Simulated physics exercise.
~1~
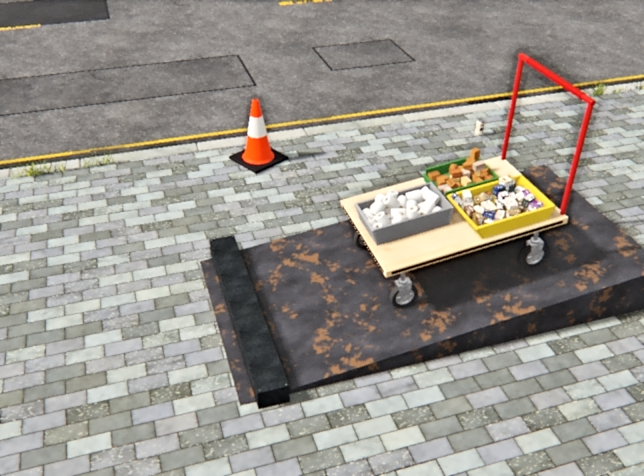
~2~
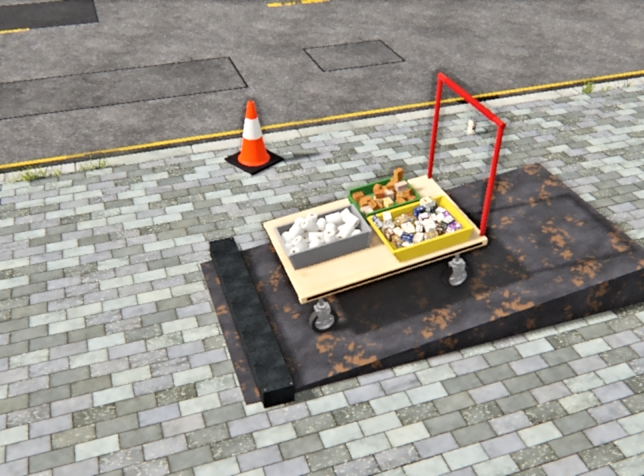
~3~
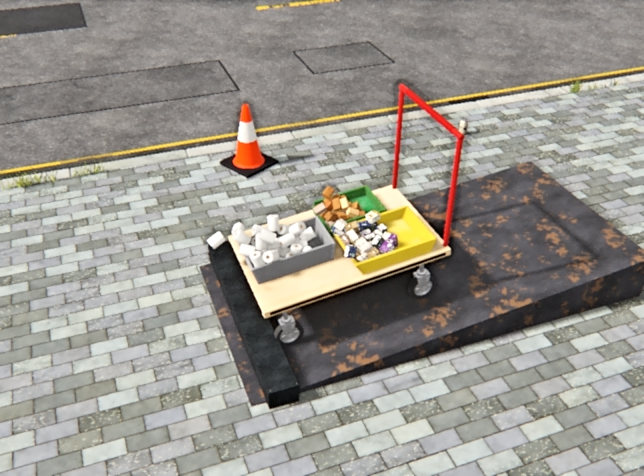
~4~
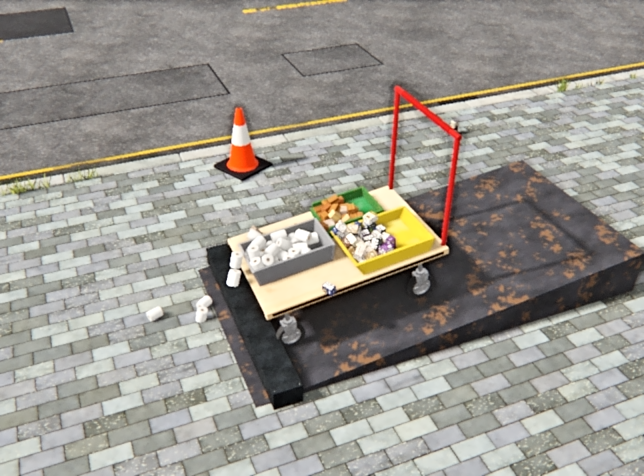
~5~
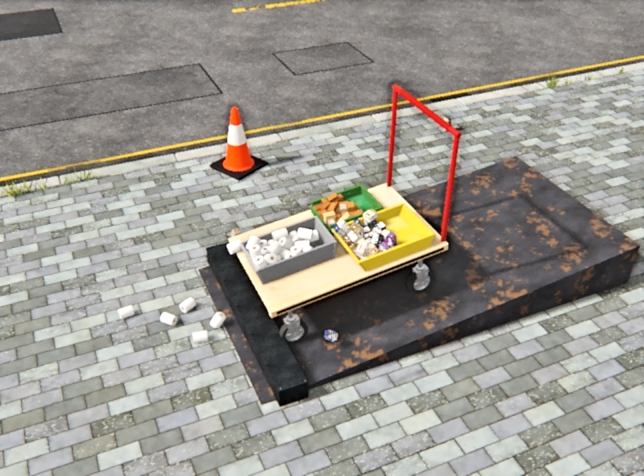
On a grey paved sidewalk beside a road, seen from above at an angle, a flat trolley with a red handle stands on a dark, rust-patched ramp. It carries white rolls in a grey tray, small mixed cartons in a yellow tray and wooden blocks in a green one, with an orange cone behind. The trolley rolls left down the ramp and stops at the black kerb. The loads lurch left, and several white rolls tumble over the front onto the paving. A small carton also drops beside the wheels, while most of the load stays aboard the motionless trolley.
